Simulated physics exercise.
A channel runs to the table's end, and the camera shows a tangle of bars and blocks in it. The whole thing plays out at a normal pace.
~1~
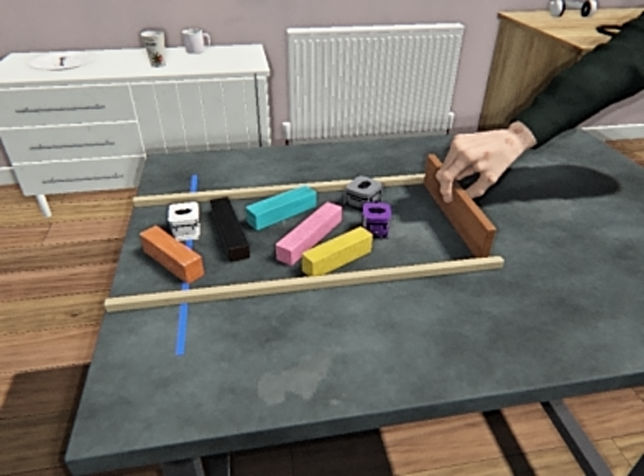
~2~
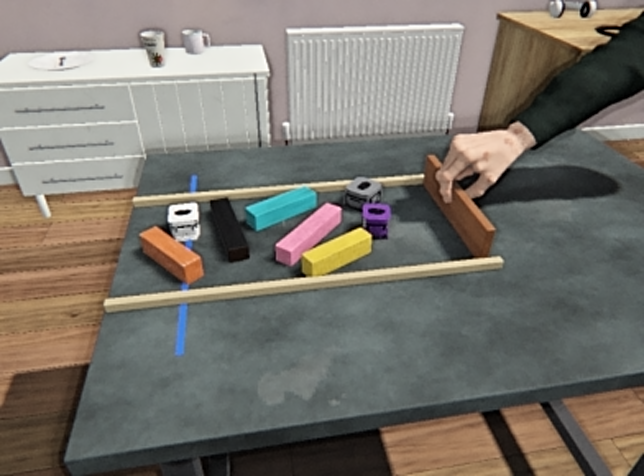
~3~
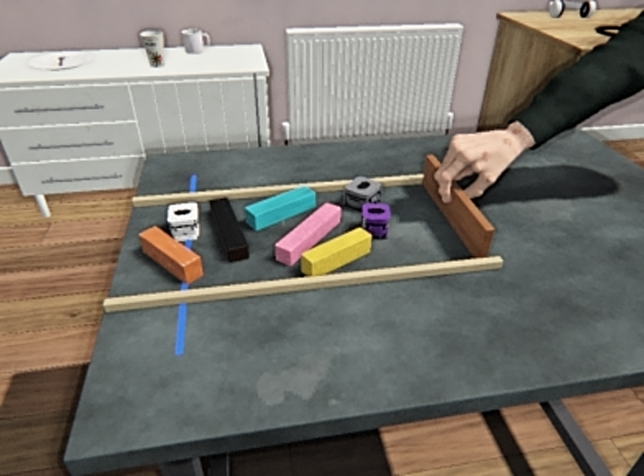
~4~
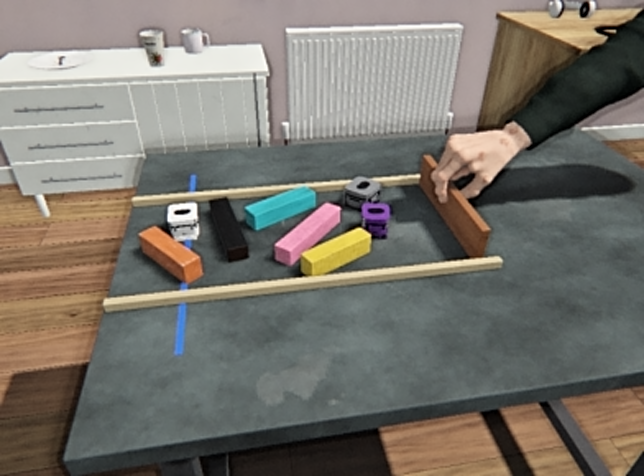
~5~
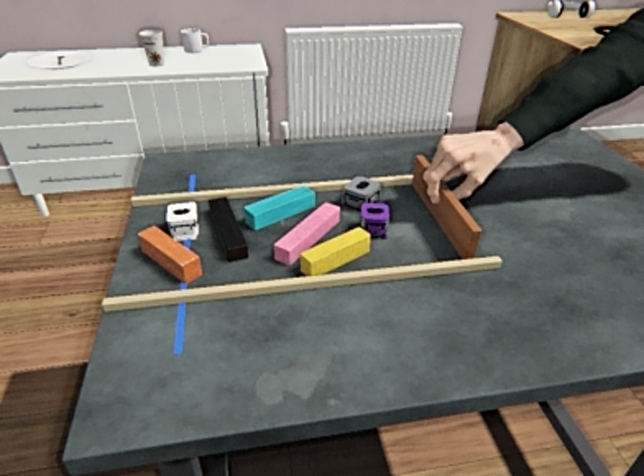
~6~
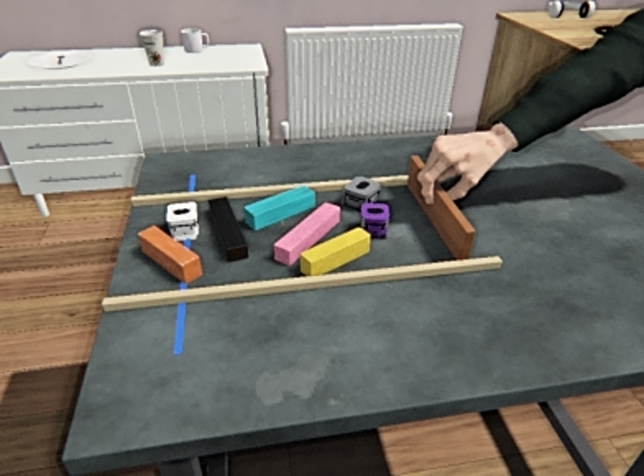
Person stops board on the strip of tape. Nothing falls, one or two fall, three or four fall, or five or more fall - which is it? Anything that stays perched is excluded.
Three or four fall.
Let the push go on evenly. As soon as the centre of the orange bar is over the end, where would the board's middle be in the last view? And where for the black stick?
For the orange bar at (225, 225), for the black stick at (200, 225).
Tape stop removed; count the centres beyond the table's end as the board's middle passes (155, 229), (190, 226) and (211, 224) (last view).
The counts are 5, 3 and 2, in that order.
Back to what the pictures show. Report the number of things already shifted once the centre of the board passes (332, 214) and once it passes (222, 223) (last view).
I make it 5 at the first spot and 8 at the other.
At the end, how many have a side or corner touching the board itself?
It's 3.
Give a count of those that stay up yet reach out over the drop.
It comes to 3.
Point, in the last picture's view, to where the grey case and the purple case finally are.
Close to (169, 213); the other close to (171, 242).
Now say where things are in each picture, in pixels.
The first picture shows orange bar (171, 254); white case (185, 222); black stick (229, 227); board (455, 203); tape (189, 243).
The second picture shows white case (185, 222); grey case (363, 195).
The third picture shows black stick (228, 227); yellow bar (337, 253).
The fourth picture shows orange bar (170, 254); purple case (375, 221).
The fifth picture shows white case (184, 221); turquoise stick (281, 207).
The sixth picture shows orange bar (169, 254); white case (184, 221); black stick (227, 227); board (436, 205); tape (187, 243).
Soon after, none off yet; orange bar at rest near (169, 254); white case at rest near (184, 221); black stick at rest near (227, 227).
After that, none off yet; orange bar at rest near (169, 254); white case at rest near (184, 221); black stick displaced a little near (209, 230).
And then, none off yet; orange bar displaced about its own width near (113, 263); white case displaced well along near (124, 225); black stick displaced about its own width near (146, 235).
In the end, the number that fall off is three or four; gone, black stick, white case and orange bar.
